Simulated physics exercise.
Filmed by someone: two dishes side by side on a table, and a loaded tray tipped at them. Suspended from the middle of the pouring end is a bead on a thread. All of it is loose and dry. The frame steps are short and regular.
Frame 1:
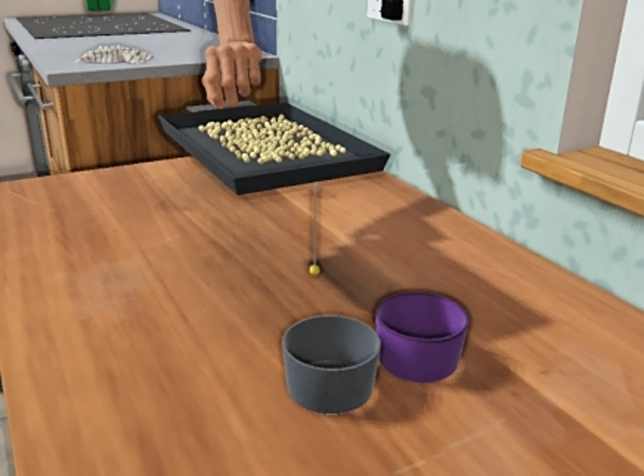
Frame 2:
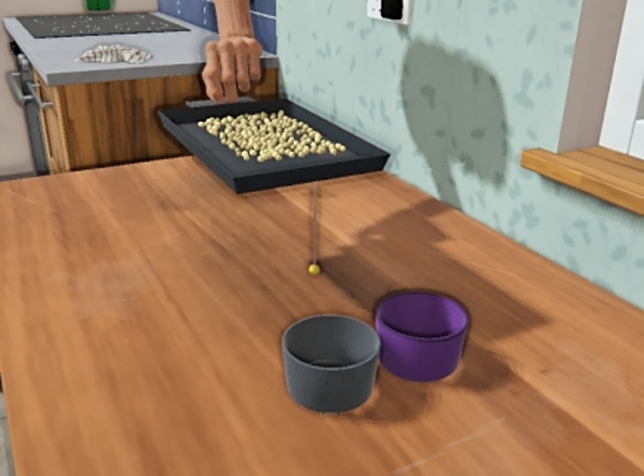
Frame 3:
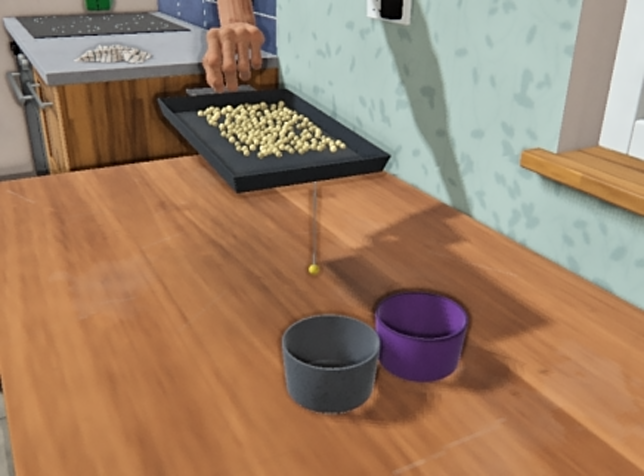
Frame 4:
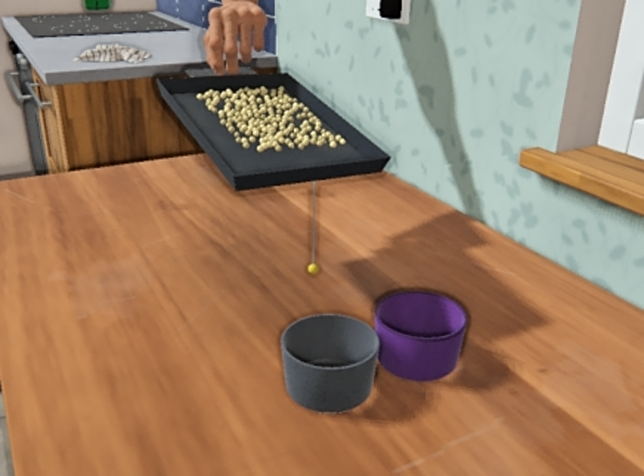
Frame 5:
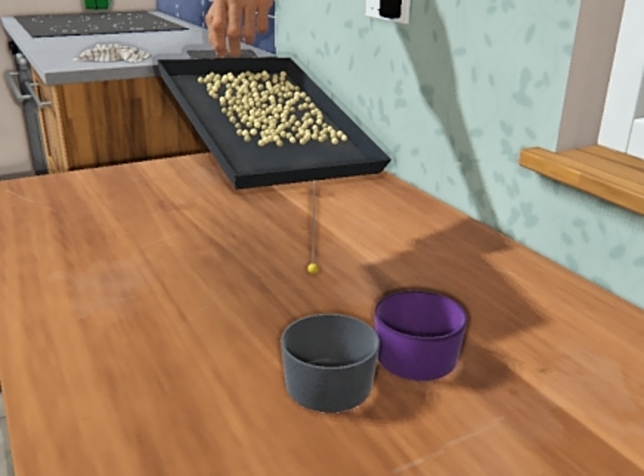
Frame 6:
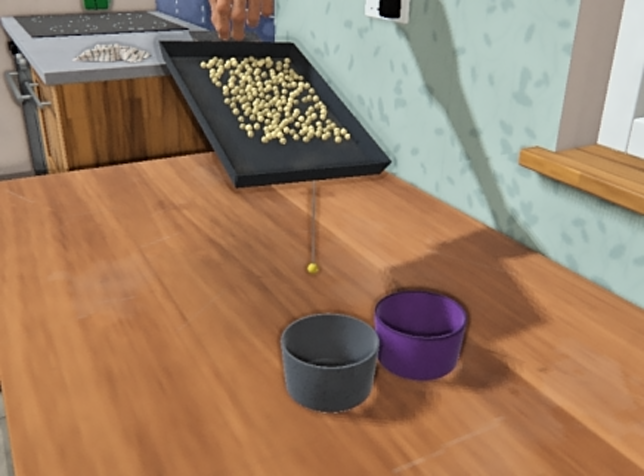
A hand raises the back of a black tray of pale beans above two bowls.
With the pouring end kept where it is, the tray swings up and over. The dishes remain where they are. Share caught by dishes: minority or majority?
It looks like most goes past the dishes, when all's done.
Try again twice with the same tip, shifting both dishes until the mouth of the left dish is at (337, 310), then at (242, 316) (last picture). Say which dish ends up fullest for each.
Result, try one: The right of the two; try two: The right of the two.
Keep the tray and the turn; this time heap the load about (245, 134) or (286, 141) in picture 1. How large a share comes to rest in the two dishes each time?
About 10 %, then about 10 %.
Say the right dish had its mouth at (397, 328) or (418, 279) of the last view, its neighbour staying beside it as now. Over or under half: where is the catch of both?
For the earlier try a smaller portion is kept, for the later one a larger portion.
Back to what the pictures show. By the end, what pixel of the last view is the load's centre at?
Once it all stops, the middle lies near (385, 330).
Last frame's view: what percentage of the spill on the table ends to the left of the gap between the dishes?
About 50 per cent.
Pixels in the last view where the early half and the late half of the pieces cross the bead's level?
Near (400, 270) to start, and near (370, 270) afterwards.
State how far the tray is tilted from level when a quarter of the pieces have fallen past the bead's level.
I'd say it is tilted about 75°.
Soon, tray tipped steeply; about two thirds on the tray; a stray few in the right dish; a stray few outside both; about a third in the air.
A while on, tray tipped past a quarter turn; a small part on the tray; a stray few in the left dish; a small part in the right dish; about half outside both; about a quarter in the air.
Towards the end, tray tipped past a quarter turn; a stray few in the left dish; a small part in the right dish; nearly all outside both.
Finally, tray tipped past a quarter turn; a stray few in the left dish; a small part in the right dish; nearly all outside both.
